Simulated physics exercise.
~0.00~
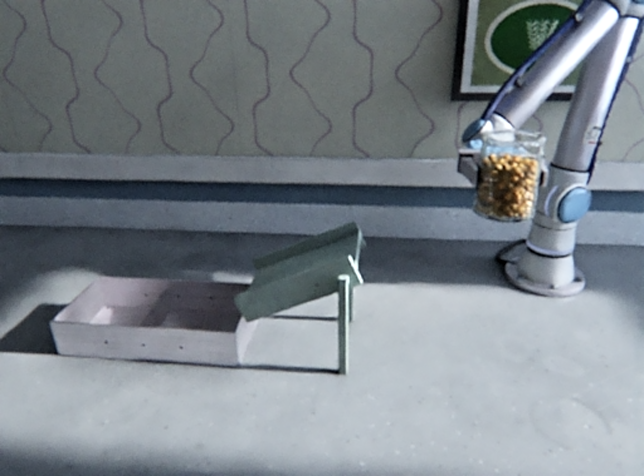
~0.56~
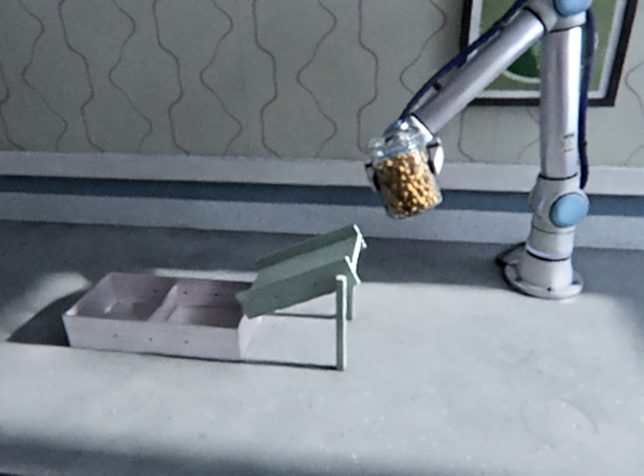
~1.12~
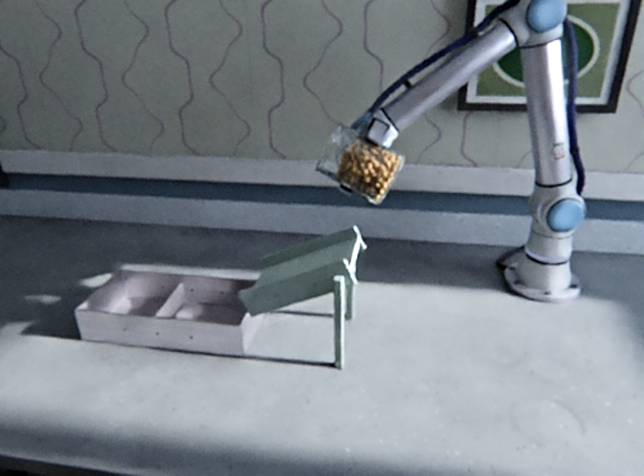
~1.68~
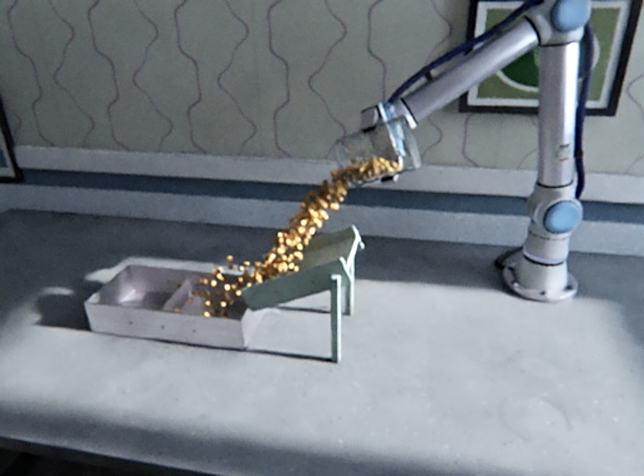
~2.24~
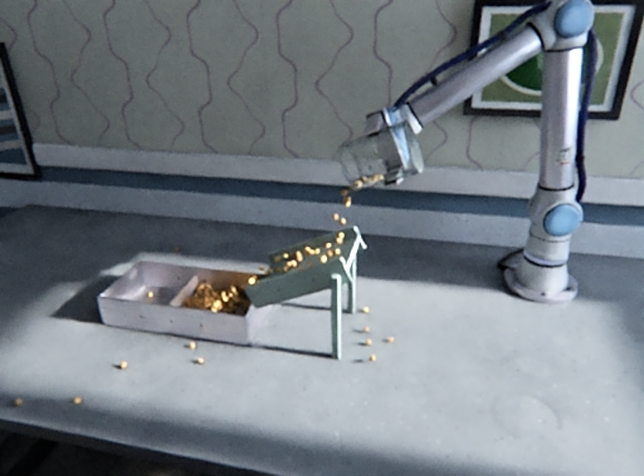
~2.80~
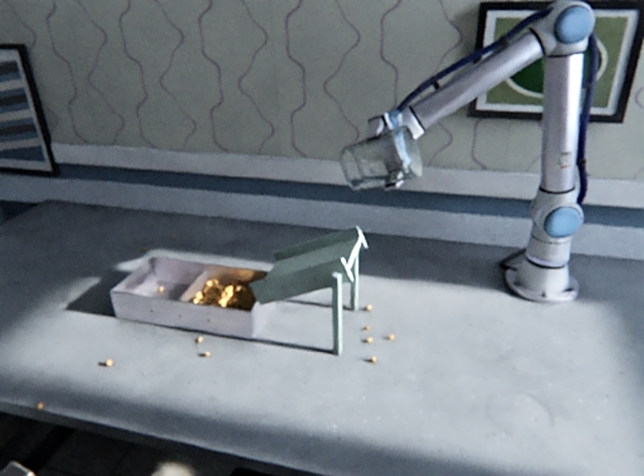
At first, a robot arm on the right holds a clear cup full of dried chickpeas upright, away from a green chute that slopes down into a pale, divided box on a table. The arm carries the cup left and begins leaning it towards the chute. It tips the cup further, and the chickpeas pour in a thick stream over the chute and into the nearer part of the box. The flow thins to a trickle while a few chickpeas scatter across the table. Finally, the cup hangs tilted and empty, with most chickpeas heaped in the part beside the chute.
